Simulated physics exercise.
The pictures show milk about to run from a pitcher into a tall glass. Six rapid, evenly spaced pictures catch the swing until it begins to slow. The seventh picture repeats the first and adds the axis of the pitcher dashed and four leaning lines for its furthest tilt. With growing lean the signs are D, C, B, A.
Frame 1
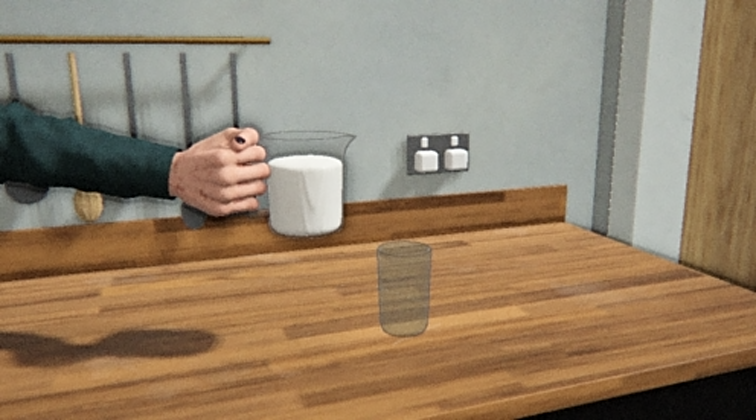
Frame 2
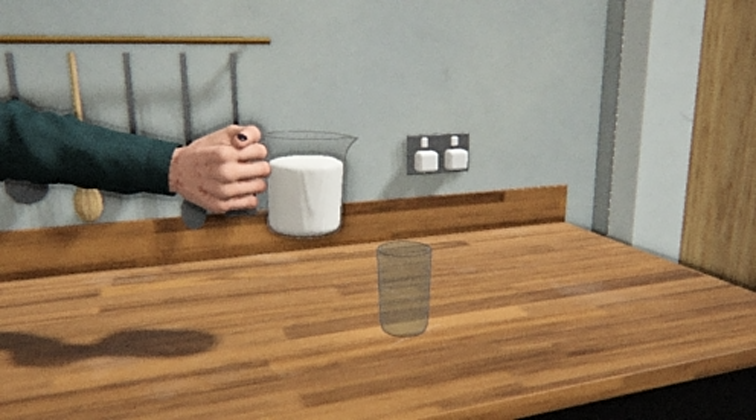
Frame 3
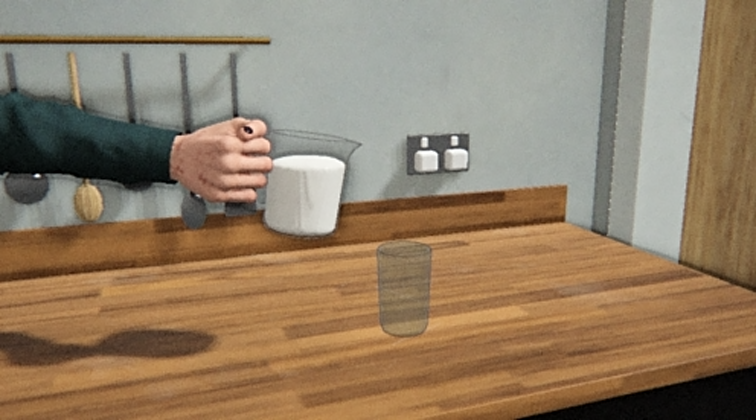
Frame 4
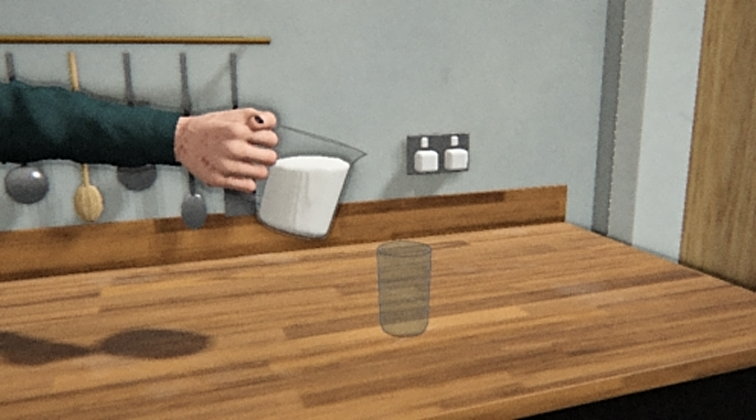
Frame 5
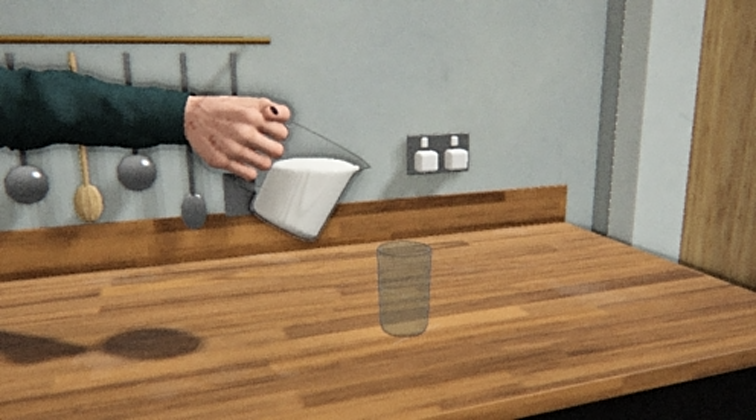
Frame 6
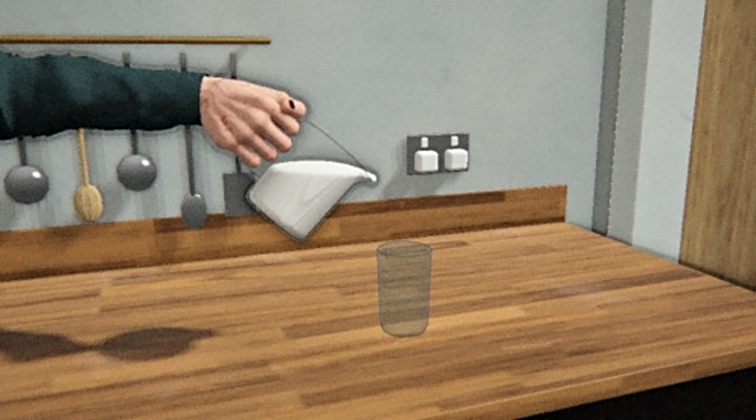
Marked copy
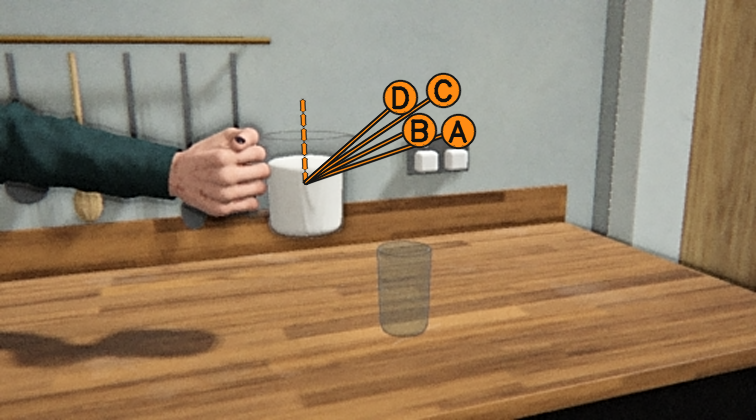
A hand in a dark green sleeve held a clear pitcher of milk above a wooden counter, then gradually tilted it to the right until the milk reached the lip, near an empty tall glass.
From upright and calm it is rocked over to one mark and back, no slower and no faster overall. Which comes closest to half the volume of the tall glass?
The answer is tilt C.
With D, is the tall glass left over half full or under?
Under.
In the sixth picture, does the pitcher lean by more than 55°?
No.
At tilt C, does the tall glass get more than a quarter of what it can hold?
Yes, clearly.
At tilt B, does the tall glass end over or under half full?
Over half.
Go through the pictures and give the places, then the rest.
In the first frame, upright, lip at (355, 135); rim of the tall glass round (404, 248); nothing has left yet.
In the second frame, tipped about 2°, lip at (356, 137); nothing has left yet.
In the third frame, tipped about 9°, lip at (361, 143); nothing has left yet.
In the fourth frame, tipped about 18°, lip at (366, 153); nothing has left yet.
In the fifth frame, tipped about 30°, lip at (369, 166); nothing has left yet.
In the sixth frame, tipped about 43°, lip at (370, 181); nothing has left yet.
On the marked copy, A at (442, 135); B at (402, 134); C at (429, 99); D at (388, 109).
With A, the tall glass ends with about 88 % of what it can hold; 5 % of the milk is spilt.
With B, the tall glass ends with about 73 % of what it can hold.
With C, the tall glass ends with about 51 % of what it can hold.
With D, the tall glass ends with about 32 % of what it can hold.
